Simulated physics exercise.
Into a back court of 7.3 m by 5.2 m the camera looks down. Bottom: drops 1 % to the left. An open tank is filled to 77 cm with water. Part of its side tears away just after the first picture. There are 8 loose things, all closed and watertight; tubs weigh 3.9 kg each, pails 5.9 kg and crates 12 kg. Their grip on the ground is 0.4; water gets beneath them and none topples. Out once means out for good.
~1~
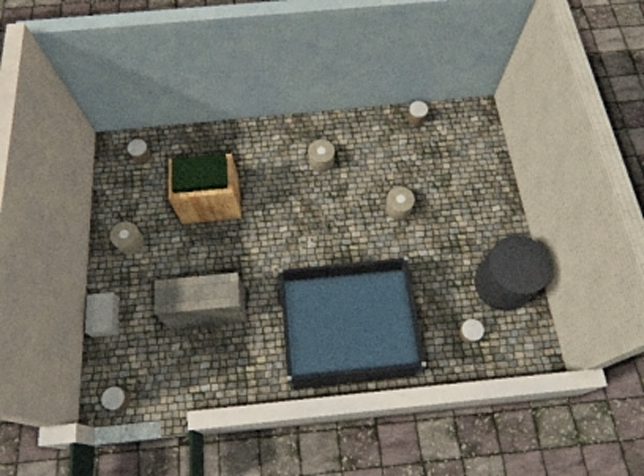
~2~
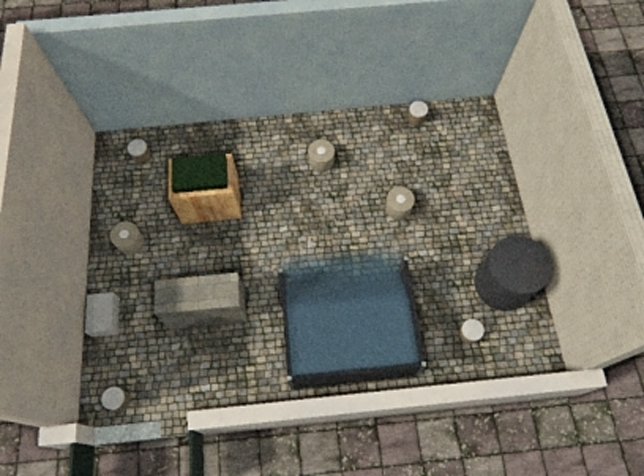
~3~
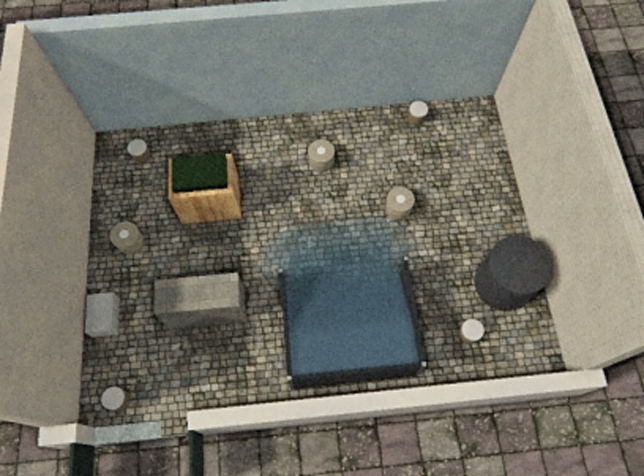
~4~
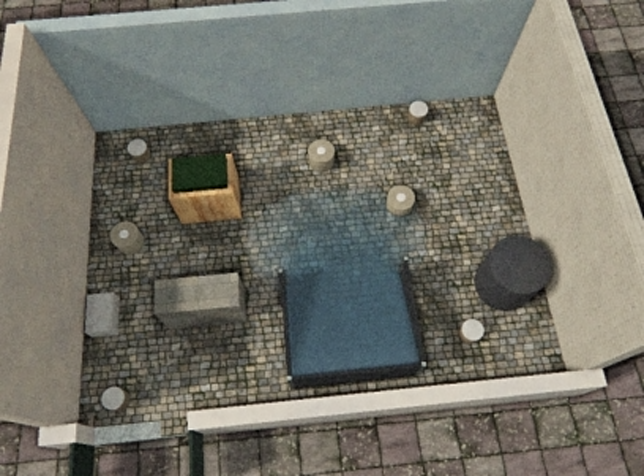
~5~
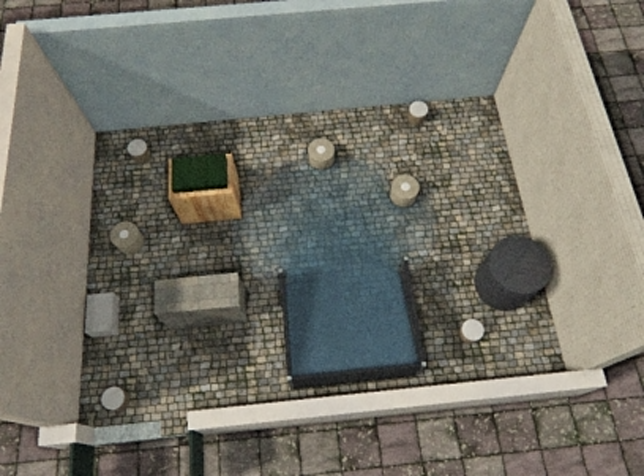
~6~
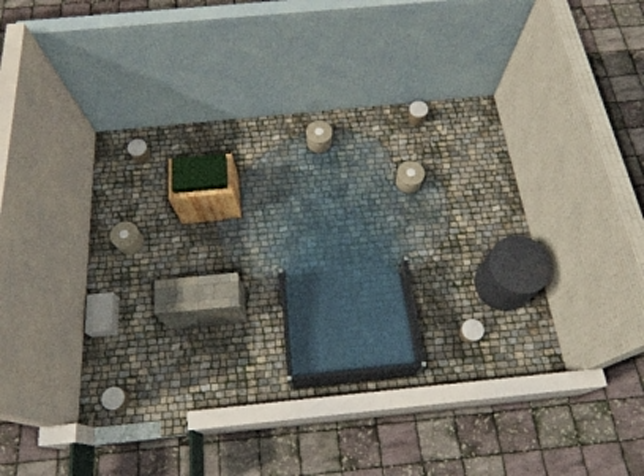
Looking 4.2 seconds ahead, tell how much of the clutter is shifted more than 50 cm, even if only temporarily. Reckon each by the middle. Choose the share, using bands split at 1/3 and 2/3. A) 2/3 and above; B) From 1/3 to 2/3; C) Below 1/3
Answer: A.
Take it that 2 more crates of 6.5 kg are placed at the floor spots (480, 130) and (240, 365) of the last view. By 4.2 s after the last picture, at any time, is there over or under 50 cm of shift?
Taking them in turn, the first is above the mark and the second below the mark.
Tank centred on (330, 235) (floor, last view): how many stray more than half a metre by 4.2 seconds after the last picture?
In that case 6 of them.
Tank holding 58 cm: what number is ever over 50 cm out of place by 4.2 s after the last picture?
That would make 5 of them.
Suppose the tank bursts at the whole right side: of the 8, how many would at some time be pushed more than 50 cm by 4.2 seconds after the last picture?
Result: 4 of them.
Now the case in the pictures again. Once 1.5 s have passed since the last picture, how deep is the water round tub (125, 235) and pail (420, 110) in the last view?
Some 2 cm at the first, some 19 cm at the second.
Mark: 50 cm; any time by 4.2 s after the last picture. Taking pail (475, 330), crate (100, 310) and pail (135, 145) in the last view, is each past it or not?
In order: Not as far, farther and farther.
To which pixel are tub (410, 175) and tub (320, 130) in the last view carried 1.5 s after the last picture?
They end up about (494, 94) and (302, 102) in the last view.
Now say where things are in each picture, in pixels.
A tub at (401, 199), on the bottom; a tub at (321, 151) rests on the ground; 2.7 m2 under water; 0 of 8 have shifted, in the first picture.
A tub at (401, 199) rests on the ground; a tub at (321, 151) rests on the ground; water covers 3.9 m2; 0 of 8 have shifted, in the second picture.
A tub at (401, 199), on the bottom; a tub at (321, 151), on the bottom; 5.3 m2 under water; 0 of 8 have shifted, in the third picture.
A tub at (401, 198) rests on the ground; a tub at (321, 151), on the bottom; 7.1 m2 under water; 0 of 8 have shifted, in the fourth picture.
A tub at (406, 187), on the bottom, 23 cm from its start; a tub at (321, 150), on the bottom; 9.0 m2 under water; 1 of 8 have shifted, in the fifth picture.
A tub at (411, 173) rests on the ground, 51 cm from its start; a tub at (319, 132) rests on the ground, 37 cm from its start; 11.0 m2 under water; 2 of 8 have shifted, in the sixth picture.
Then, 0.4 s after the last picture 2 of 8 are over 50 cm from their spots; 1 afloat.
Then, 1.5 s after the last picture 3 of 8 are over 50 cm from their spots; 3 afloat.
Then, 2.8 s after the last picture 5 of 8 are over 50 cm from their spots; 5 afloat.
Then, 4.2 s after the last picture 6 of 8 are over 50 cm from their spots, and 6 have been at some point; 4 afloat.
